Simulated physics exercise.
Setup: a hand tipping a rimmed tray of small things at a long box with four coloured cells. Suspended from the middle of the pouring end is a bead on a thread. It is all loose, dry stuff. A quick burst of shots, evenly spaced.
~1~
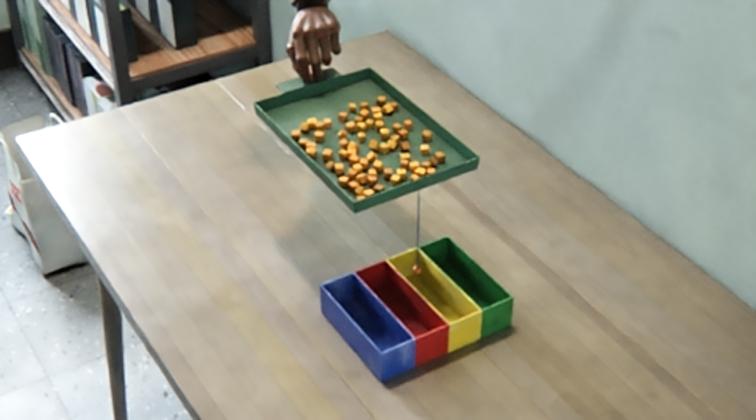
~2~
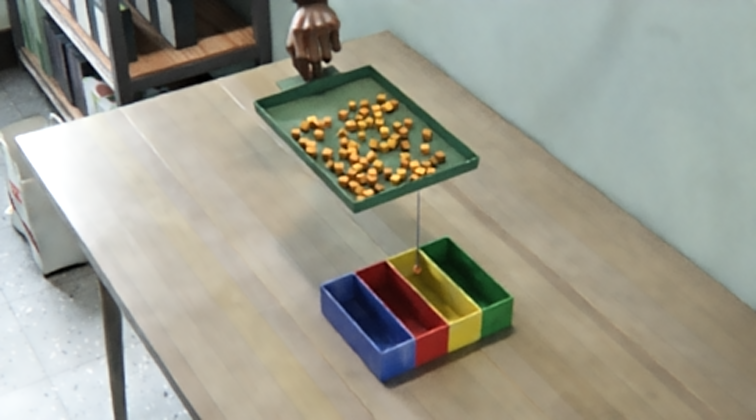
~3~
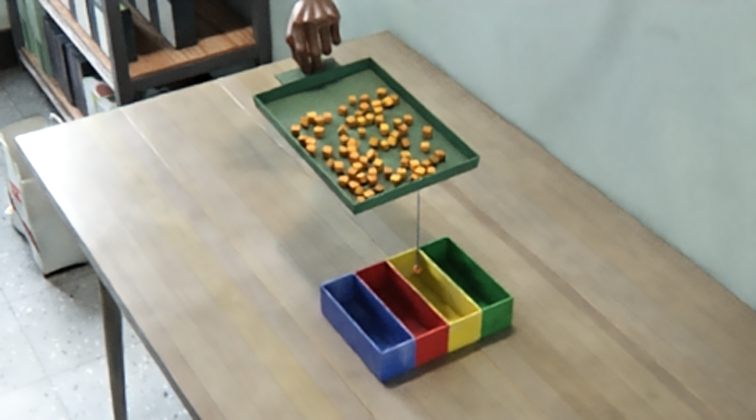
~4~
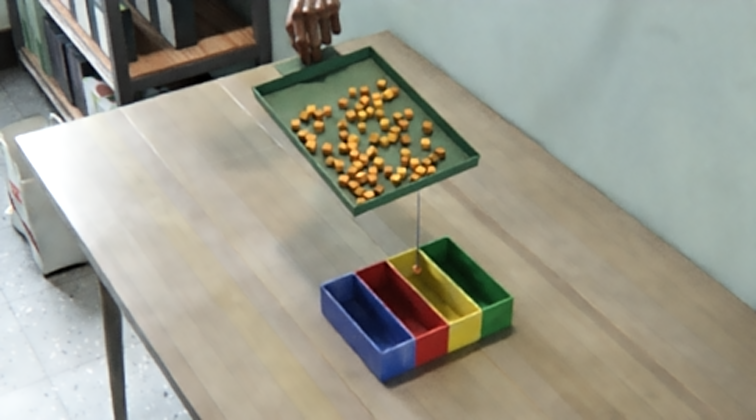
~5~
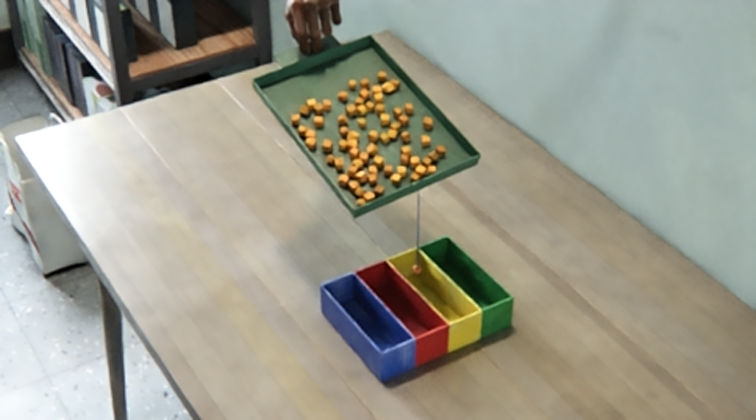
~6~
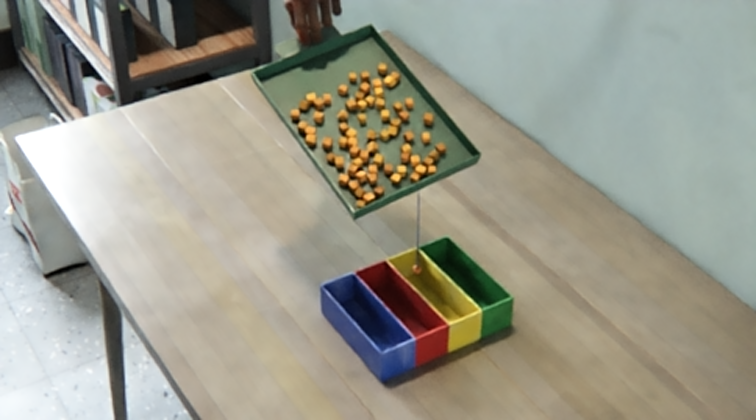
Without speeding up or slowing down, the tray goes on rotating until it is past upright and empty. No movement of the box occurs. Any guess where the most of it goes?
I'd say the blue cell.
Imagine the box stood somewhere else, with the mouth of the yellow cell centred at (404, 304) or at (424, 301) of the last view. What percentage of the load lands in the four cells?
Result: 90 % and 90 %.
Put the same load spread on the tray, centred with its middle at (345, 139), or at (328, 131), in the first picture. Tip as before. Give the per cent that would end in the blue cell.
It comes to about 40 per cent the first time and about 60 per cent the second.
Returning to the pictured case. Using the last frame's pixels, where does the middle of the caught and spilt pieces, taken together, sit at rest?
Near pixel (384, 341).
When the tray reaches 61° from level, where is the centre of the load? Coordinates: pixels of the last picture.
Roughly at (377, 176).
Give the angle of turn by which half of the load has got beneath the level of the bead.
It is at around 115 degrees.
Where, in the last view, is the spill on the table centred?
It centres at roughly (373, 406).
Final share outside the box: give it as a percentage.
Estimated share: About 20 %.
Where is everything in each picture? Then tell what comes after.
Corners of the pouring end near (355, 201) and (478, 157), level; middle of the load near (374, 145), croutons; bead on its thread near (417, 270); blue cell near (398, 357); red cell near (432, 343); yellow cell near (465, 329); green cell near (497, 315), in the first picture.
Corners of the pouring end near (355, 201) and (478, 157), level; middle of the load near (374, 144), in the second picture.
Corners of the pouring end near (355, 203) and (478, 156), tipped barely, lowest at the left corner; middle of the load near (374, 141), in the third picture.
Corners of the pouring end near (355, 205) and (478, 155), tipped a little, lowest at the left corner; middle of the load near (374, 138), in the fourth picture.
Corners of the pouring end near (355, 208) and (479, 154), tipped a little, lowest at the left corner; middle of the load near (373, 136), in the fifth picture.
Corners of the pouring end near (355, 210) and (479, 153), tipped clearly, lowest at the left corner; middle of the load near (372, 135); blue cell near (398, 357); red cell near (432, 343); yellow cell near (465, 329); green cell near (497, 315), in the sixth picture.
Shortly afterwards, tray tipped steeply; all but a few on the tray; only a few falling or outside the box.
Next, tray tipped right over; all but a few on the tray; only a few falling or outside the box.
Some moments later, tray tipped past a quarter turn; near half in the blue cell; near a third in the red cell; a little in the yellow cell; near a quarter falling or outside the box.
In the end, tray tipped past a quarter turn; near half in the blue cell; near a third in the red cell; a little in the yellow cell; none at all in the green cell; near a quarter outside the box.
